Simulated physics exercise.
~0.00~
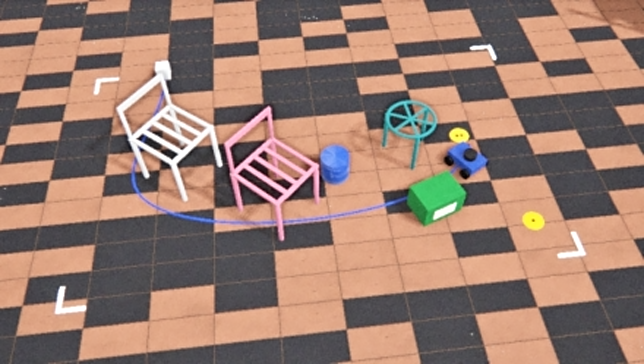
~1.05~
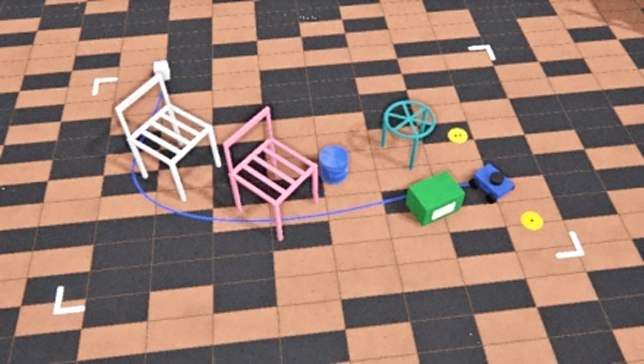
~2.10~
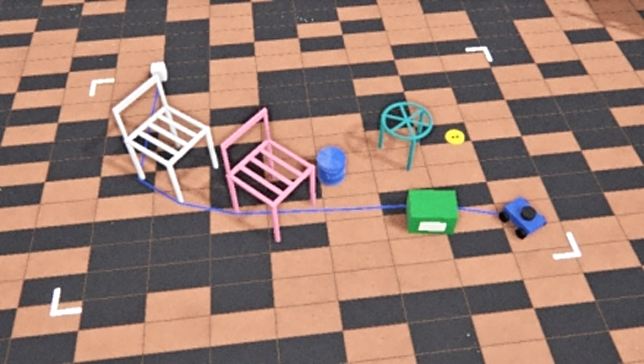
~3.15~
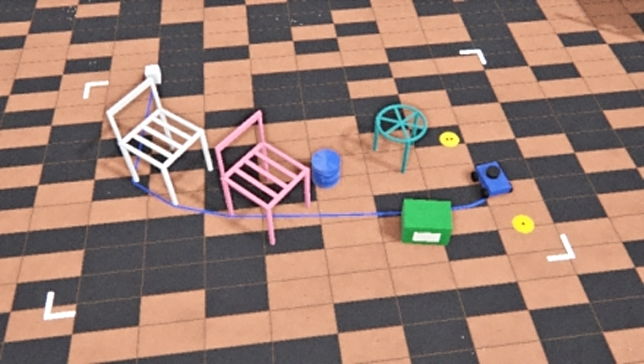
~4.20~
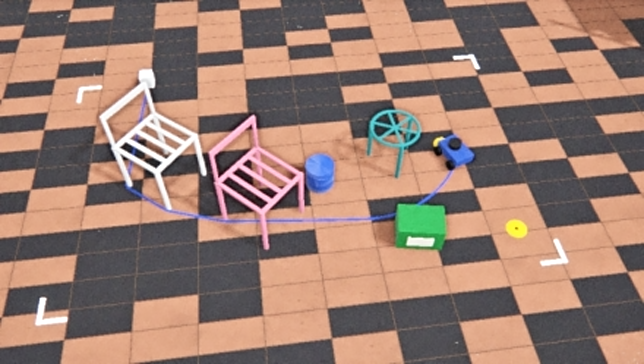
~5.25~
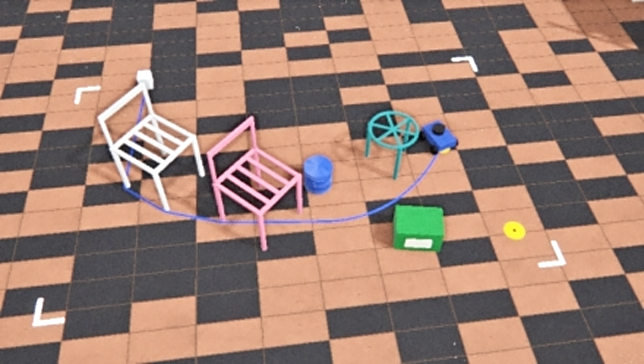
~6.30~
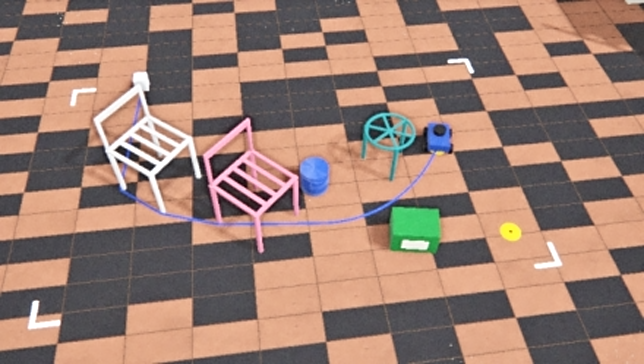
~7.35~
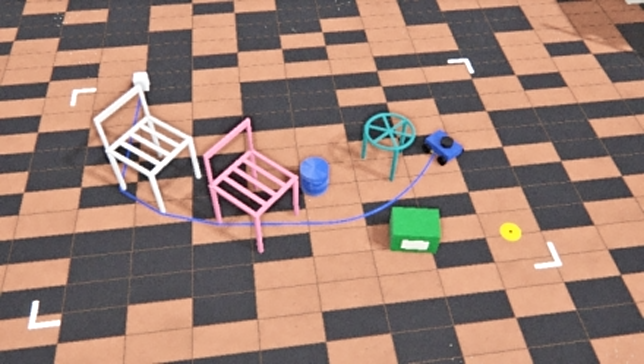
A small blue cart trailing a thin blue line rolled down and right past a green box, and the line nudged the box slightly downward before the cart headed back up and stopped beside the teal stool, the chairs and tub staying put.
